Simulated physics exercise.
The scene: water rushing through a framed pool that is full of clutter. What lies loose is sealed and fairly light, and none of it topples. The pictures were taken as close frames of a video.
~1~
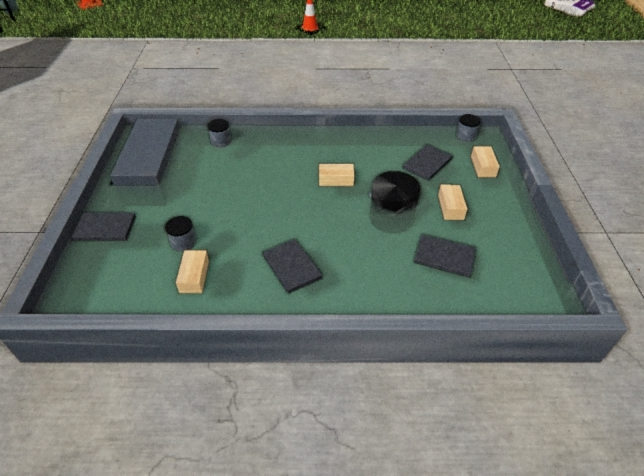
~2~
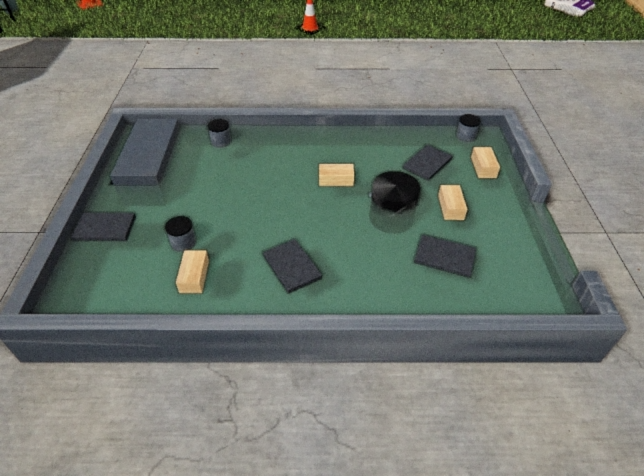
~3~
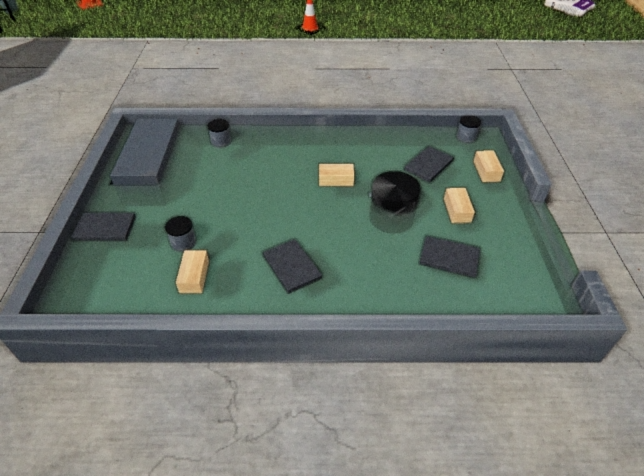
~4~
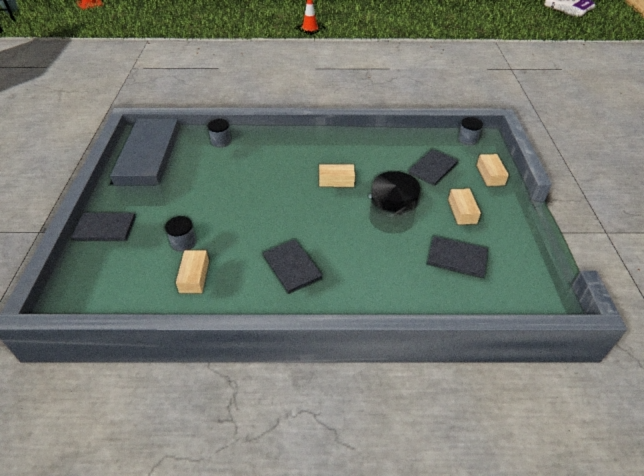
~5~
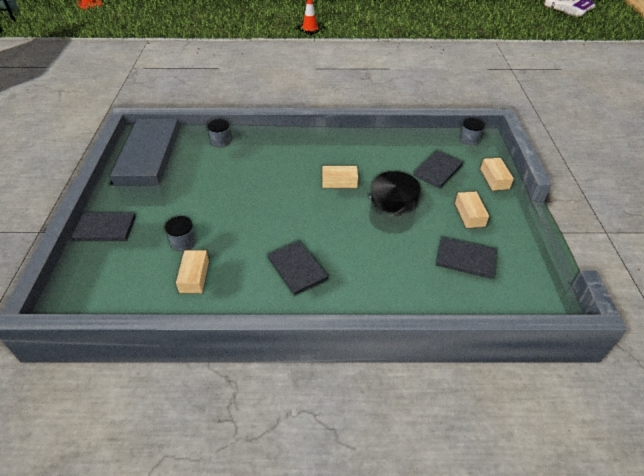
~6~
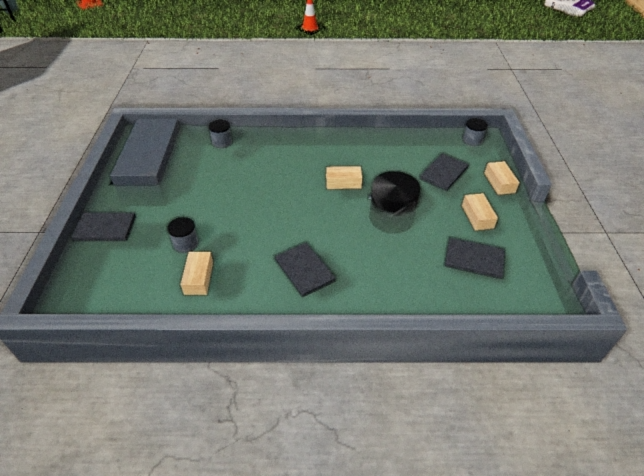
A framed pool of green water held wooden blocks, dark slabs and black-topped cylinders when a gap opened in its right wall, and several blocks and slabs on the right drifted slightly toward it.
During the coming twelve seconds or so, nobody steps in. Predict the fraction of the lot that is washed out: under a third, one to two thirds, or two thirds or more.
One to two thirds.
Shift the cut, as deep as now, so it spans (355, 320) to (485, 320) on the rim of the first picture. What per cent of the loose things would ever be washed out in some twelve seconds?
My figure is 20 in a hundred.
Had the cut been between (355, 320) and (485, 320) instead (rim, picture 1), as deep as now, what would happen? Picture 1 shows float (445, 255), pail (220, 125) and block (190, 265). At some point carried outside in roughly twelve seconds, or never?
Result, in listed order: Exited / retained / retained.
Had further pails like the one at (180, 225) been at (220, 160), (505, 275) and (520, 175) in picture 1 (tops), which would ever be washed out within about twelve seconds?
First doesn't escape, second escapes, third escapes.
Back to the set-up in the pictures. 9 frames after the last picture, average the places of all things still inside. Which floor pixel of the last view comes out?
Roughly (313, 227).
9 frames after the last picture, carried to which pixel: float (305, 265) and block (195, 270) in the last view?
Roughly (342, 272) and (221, 271).
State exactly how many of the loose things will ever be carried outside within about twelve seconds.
By my reckoning the answer is 4.
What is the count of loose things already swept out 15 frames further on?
Count: 3.
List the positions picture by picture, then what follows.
In the first picture, a block at (454, 197) floats; a block at (486, 156), afloat; 0 of 11 have shifted.
In the second picture, a block at (454, 197) floats; a block at (487, 157) floats; 0 of 11 have shifted.
In the third picture, a block at (460, 200) floats, close to its start; a block at (490, 161) floats, close to its start; 2 of 11 have shifted.
In the fourth picture, a block at (465, 201), afloat, close to its start; a block at (494, 165), afloat, close to its start; 4 of 11 have shifted.
In the fifth picture, a block at (473, 204), afloat, close to its start; a block at (498, 169), afloat, close to its start; 4 of 11 have shifted.
In the sixth picture, a block at (481, 207), afloat, close to its start; a block at (503, 173), afloat, close to its start; 7 of 11 have shifted.
A moment on, 0 of 11 are out; 11 afloat.
Next, 3 of 11 are out; 8 afloat.
Later, 3 of 11 are out; 8 afloat.
In the end, 4 of 11 are out; 7 afloat.
